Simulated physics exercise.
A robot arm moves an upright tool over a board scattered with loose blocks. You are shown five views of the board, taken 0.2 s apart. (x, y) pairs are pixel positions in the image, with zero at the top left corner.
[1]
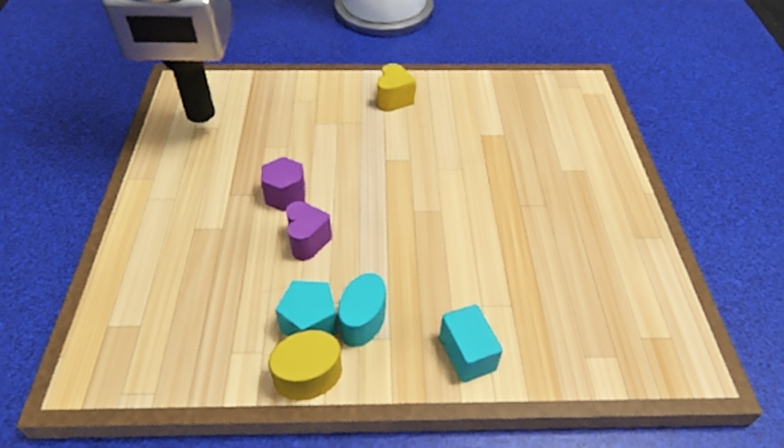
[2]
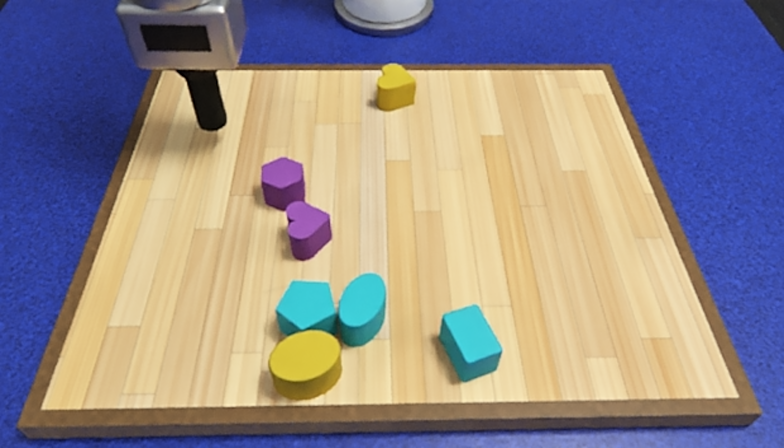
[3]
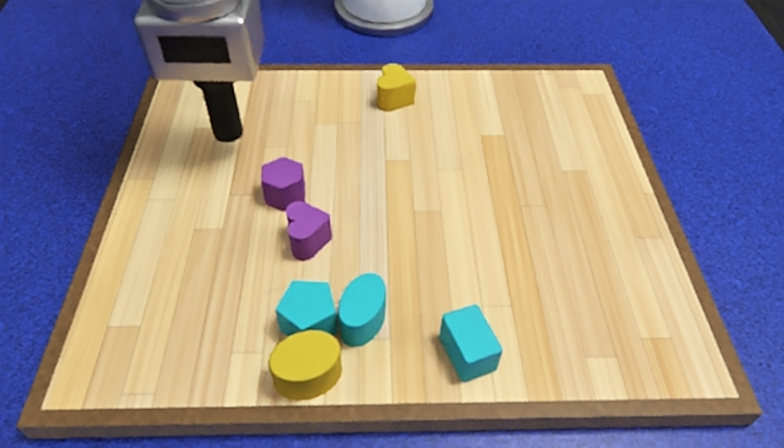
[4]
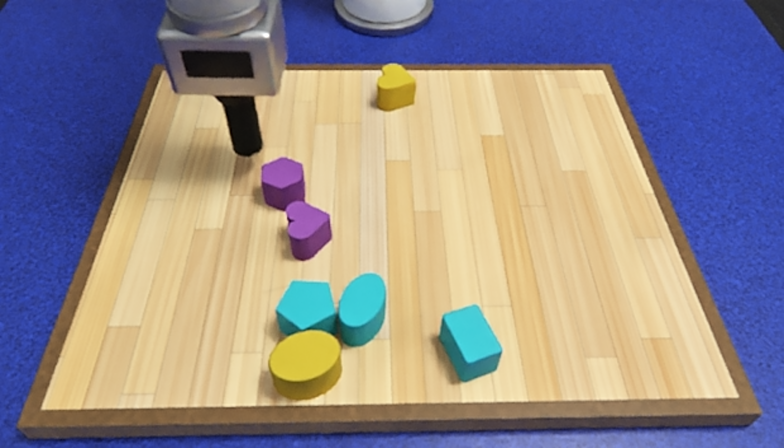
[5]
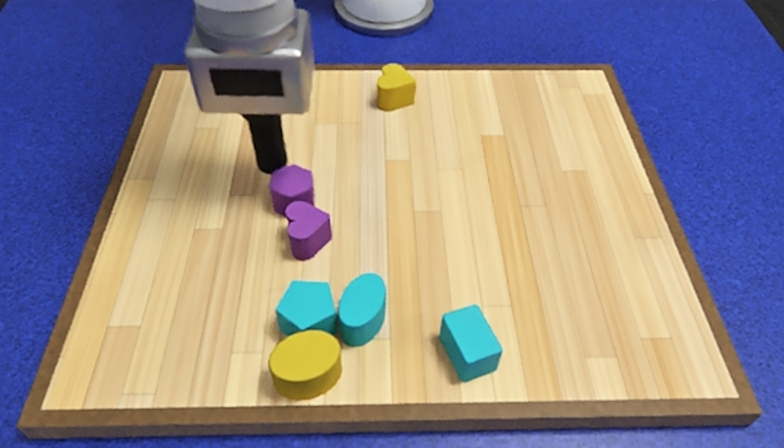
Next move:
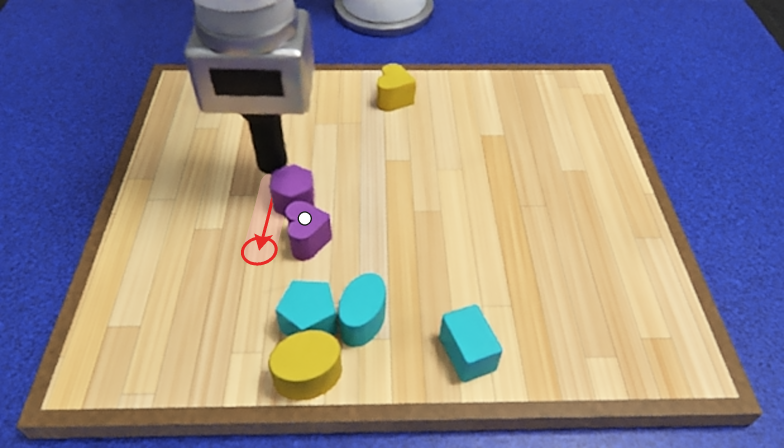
A robot arm slid its black tool diagonally down and to the right across the wooden board, then nudged the purple hexagon slightly toward the purple heart, while the other blocks stayed still.
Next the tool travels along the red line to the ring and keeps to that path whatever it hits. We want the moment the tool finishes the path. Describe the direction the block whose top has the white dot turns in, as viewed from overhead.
From above, it turns clockwise.
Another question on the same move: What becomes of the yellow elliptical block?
That block stays in place.
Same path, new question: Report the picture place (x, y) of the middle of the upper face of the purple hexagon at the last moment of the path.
My estimate: (301, 195).
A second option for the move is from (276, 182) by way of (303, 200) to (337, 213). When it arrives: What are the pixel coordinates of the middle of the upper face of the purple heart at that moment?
Expect it around (318, 253).
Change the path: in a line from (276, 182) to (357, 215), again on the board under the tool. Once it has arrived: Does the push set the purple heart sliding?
The answer is yes.
Drawn move, from (276, 182) directly to (259, 251); the dot is on the purple heart.
The first path, step by step. Halfway along, tool at (265, 198); purple hexagon at (301, 195), turned 55° anticlockwise; purple heart at (314, 227), turned 30° clockwise.
At the end, tool at (255, 234); purple hexagon at (301, 195), turned 55° anticlockwise; yellow elliptical block still; purple heart at (314, 228), turned 30° clockwise; turquoise pentagon still.
